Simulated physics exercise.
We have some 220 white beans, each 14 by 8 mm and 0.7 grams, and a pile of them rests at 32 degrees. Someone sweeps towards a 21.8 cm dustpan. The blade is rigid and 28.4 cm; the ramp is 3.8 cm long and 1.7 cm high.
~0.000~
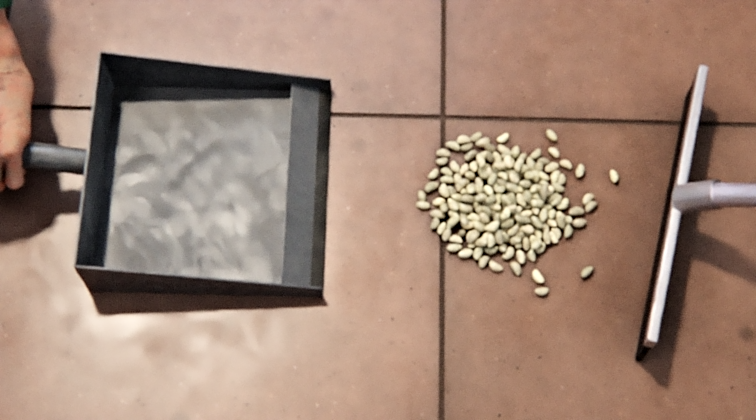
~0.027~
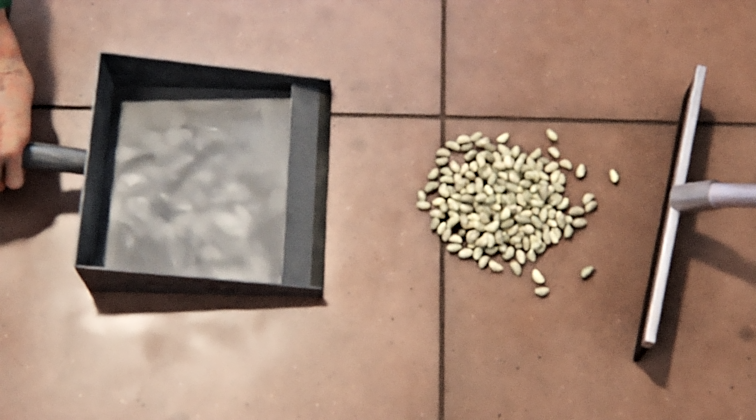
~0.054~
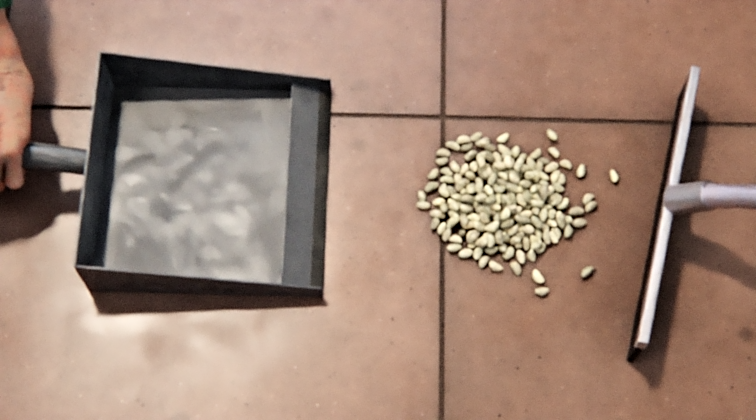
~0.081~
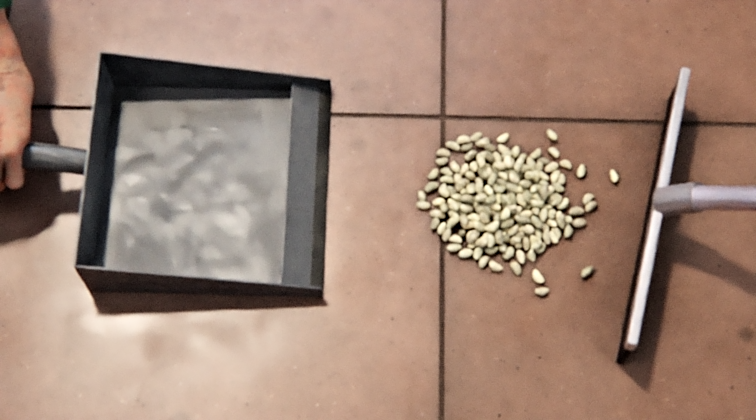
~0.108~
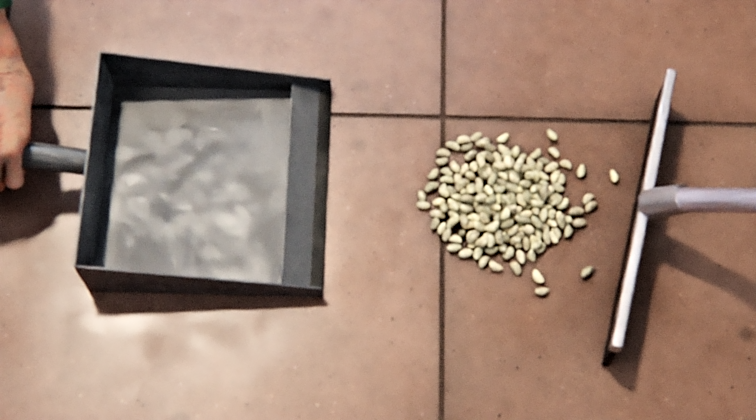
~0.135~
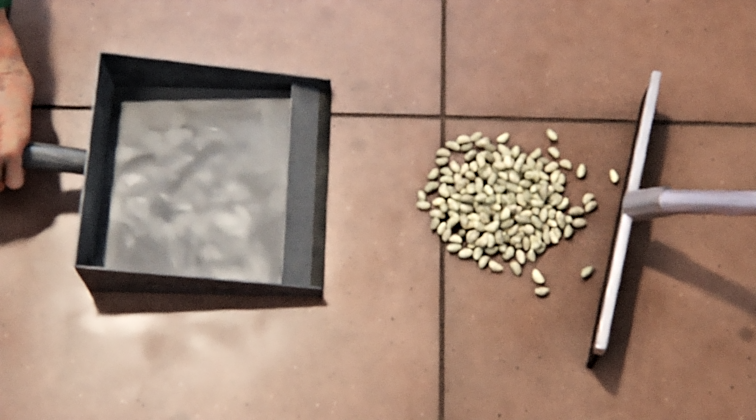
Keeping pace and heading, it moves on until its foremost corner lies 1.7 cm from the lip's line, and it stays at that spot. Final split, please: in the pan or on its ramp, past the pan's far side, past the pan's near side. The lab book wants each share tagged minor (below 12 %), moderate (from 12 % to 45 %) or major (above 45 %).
As I see it, pan: A tiny fraction. Far side: A tiny fraction. Near side: A tiny fraction.
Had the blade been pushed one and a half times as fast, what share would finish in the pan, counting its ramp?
Then some 15 in a hundred.
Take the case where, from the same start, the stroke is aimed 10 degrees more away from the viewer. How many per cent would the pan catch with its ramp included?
Result: Close to 10 %, ramp counted.
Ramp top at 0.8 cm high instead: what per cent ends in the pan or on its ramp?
Around 5 per cent.
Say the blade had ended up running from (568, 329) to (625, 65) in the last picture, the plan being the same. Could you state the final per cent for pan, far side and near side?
Pan 25, far 15, near 0.
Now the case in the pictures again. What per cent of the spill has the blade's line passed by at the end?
Roughly 5 in a hundred.
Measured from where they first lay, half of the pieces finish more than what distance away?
14 cm or thereabouts.
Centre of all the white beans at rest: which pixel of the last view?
Near (355, 197).
After 0.35 s, middle of the blade 17 cm from the lip; 0 % over the lip, far side 0 %, near side 0 %.
After 0.50 s, middle of the blade 9 cm from the lip; 0 % over the lip, far side 0 %, near side 0 %.
After 0.77 s, middle of the blade 5 cm from the lip; 5 % over the lip, far side 5 %, near side 5 %.
By 1.8 s all is still; pan 5 %, far side 5 %, near side 5 %, in front of the lip or behind the blade 85 %.
